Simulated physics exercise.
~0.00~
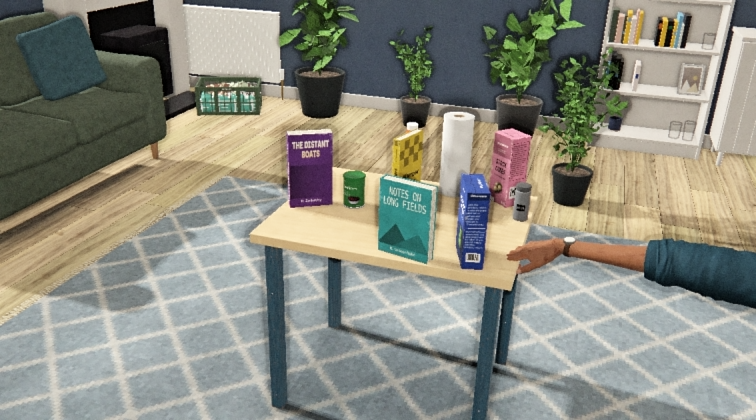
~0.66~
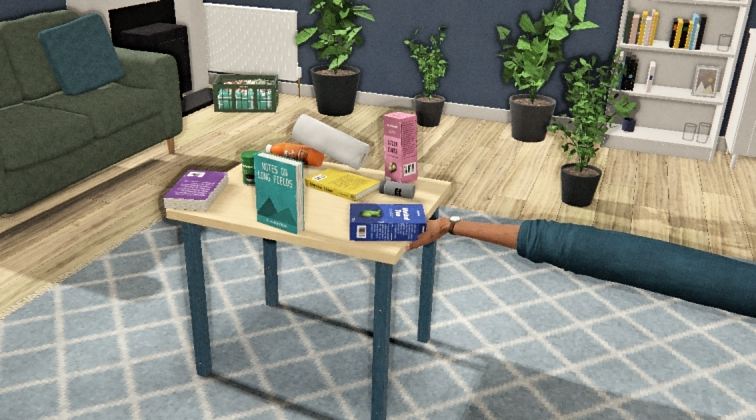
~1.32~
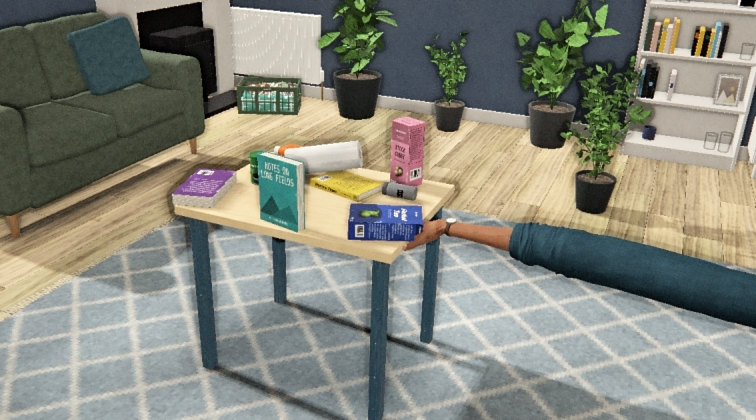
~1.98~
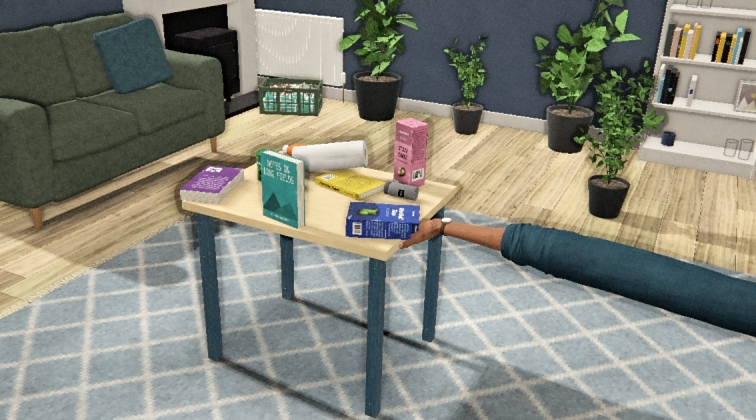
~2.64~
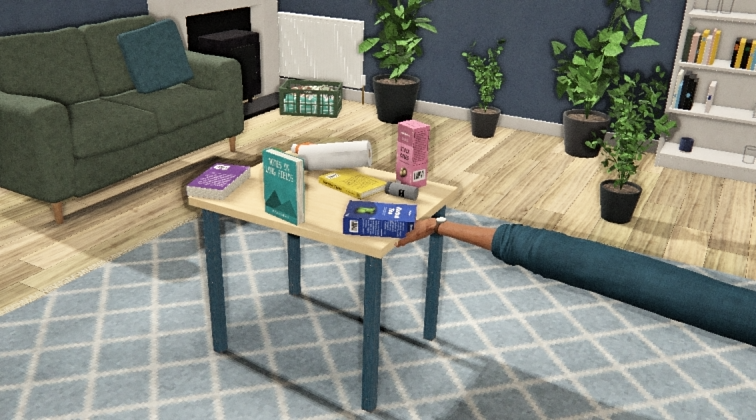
A hand reaching in from the right grips the edge of a light wooden table with blue legs, standing on a patterned rug in a living room seen from slightly above. Books, cartons, a green tin, a grey shaker and a white roll stand on top, with a green sofa behind at left and plants and shelves beyond. The table is dragged left, and the purple book, yellow book, blue packet, orange bottle, shaker and roll topple. The view then drifts gently sideways. The turquoise book and pink carton remain upright, while the fallen things lie still on the tabletop.
